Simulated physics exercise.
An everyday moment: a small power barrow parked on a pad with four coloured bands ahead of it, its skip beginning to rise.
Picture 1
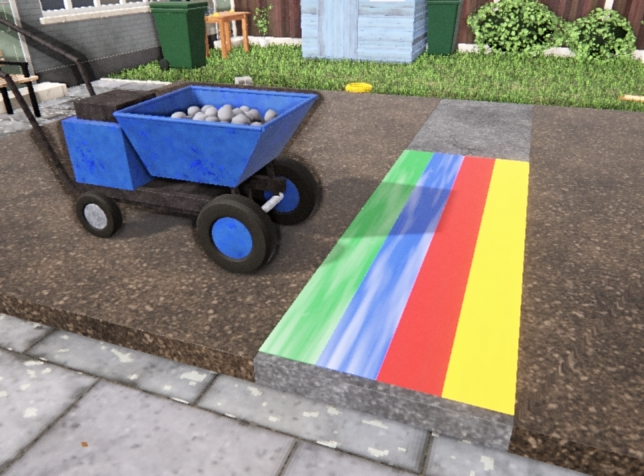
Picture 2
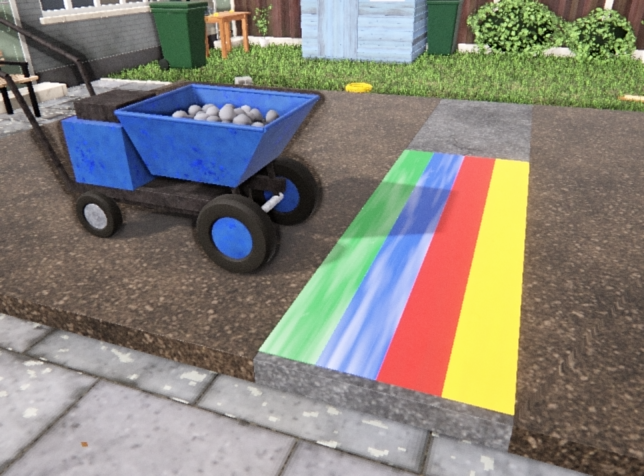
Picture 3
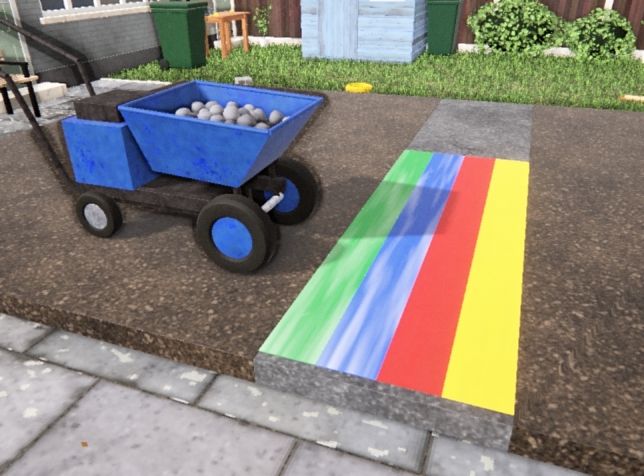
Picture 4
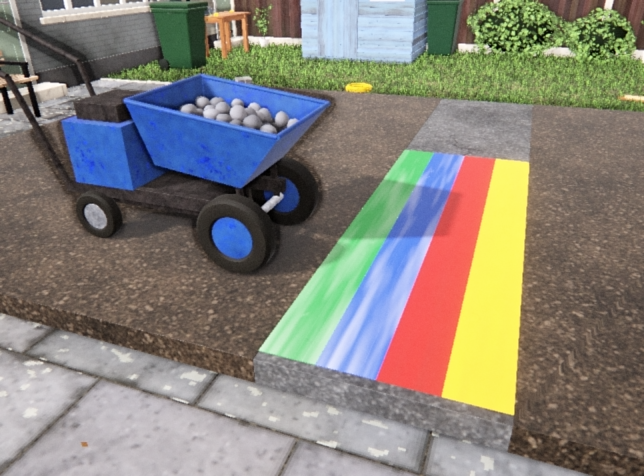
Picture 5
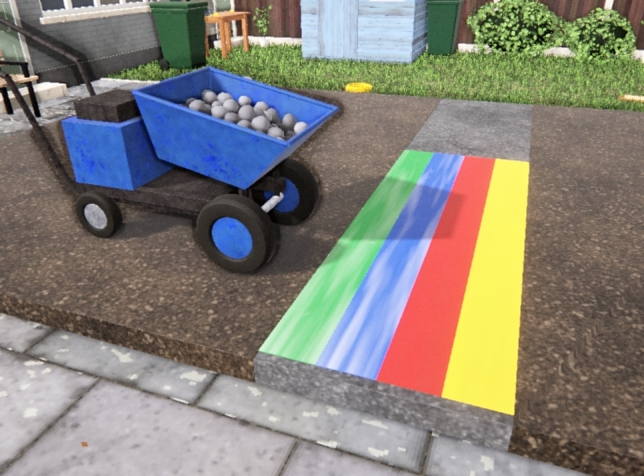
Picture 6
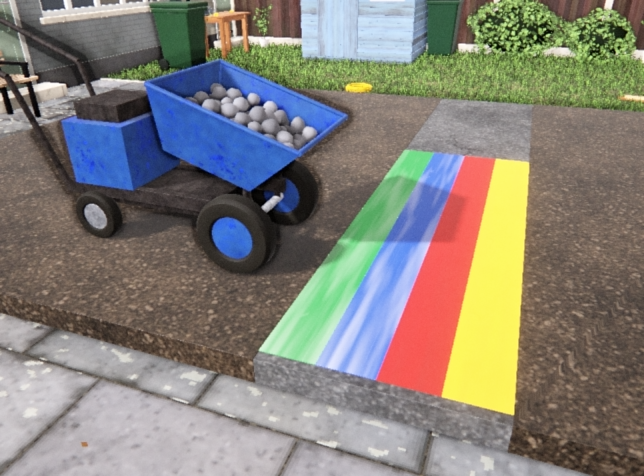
A blue barrow's skip full of round grey cobbles gradually tilts toward four coloured strips.
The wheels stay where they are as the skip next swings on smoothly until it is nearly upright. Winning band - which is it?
Winning band: The blue one.
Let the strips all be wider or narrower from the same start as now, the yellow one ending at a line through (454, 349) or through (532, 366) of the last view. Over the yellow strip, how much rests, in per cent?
Shares in order: Close to 20 %; close to 0 %.
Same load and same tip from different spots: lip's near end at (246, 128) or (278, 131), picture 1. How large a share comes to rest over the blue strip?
Estimates, in order: 40 % then 30 %.
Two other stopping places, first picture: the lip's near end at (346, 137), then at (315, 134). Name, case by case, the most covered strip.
The yellow one, then the red strip.
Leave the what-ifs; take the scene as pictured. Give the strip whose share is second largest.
Behind the top strip comes the strip in red.
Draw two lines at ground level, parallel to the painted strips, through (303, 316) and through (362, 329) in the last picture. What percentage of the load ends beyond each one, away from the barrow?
Around 70 per cent for the first, and 50 per cent for the second.
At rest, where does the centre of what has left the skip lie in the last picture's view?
I'd mark it at roughly (408, 265).
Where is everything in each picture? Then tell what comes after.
Lip of the skip at (262, 129), level; top of the load at (228, 122), round cobbles; green strip at (315, 314); blue strip at (367, 325); red strip at (424, 337); yellow strip at (485, 351), in the first picture.
Lip of the skip at (264, 130), level; top of the load at (229, 121), in the second picture.
Lip of the skip at (269, 133), tipped barely; top of the load at (217, 112), in the third picture.
Lip of the skip at (277, 138), tipped a little; top of the load at (211, 112), in the fourth picture.
Lip of the skip at (287, 145), tipped a little; top of the load at (218, 109), in the fifth picture.
Lip of the skip at (299, 154), tipped clearly; top of the load at (213, 108); green strip at (315, 314); blue strip at (367, 325); red strip at (424, 337); yellow strip at (485, 351), in the sixth picture.
Soon, skip tipped steeply; all in the skip.
A while on, skip tipped right over; most in the skip; a small part over the blue strip; a stray few over the red strip.
Towards the end, skip tipped right over; about a third in the skip; about half over the blue strip; about a quarter over the red strip; a stray few over the yellow strip; a stray few off the paint.
Finally, skip tipped right over; about a quarter in the skip; a stray few over the green strip; about half over the blue strip; about a quarter over the red strip; a stray few over the yellow strip; a stray few off the paint.
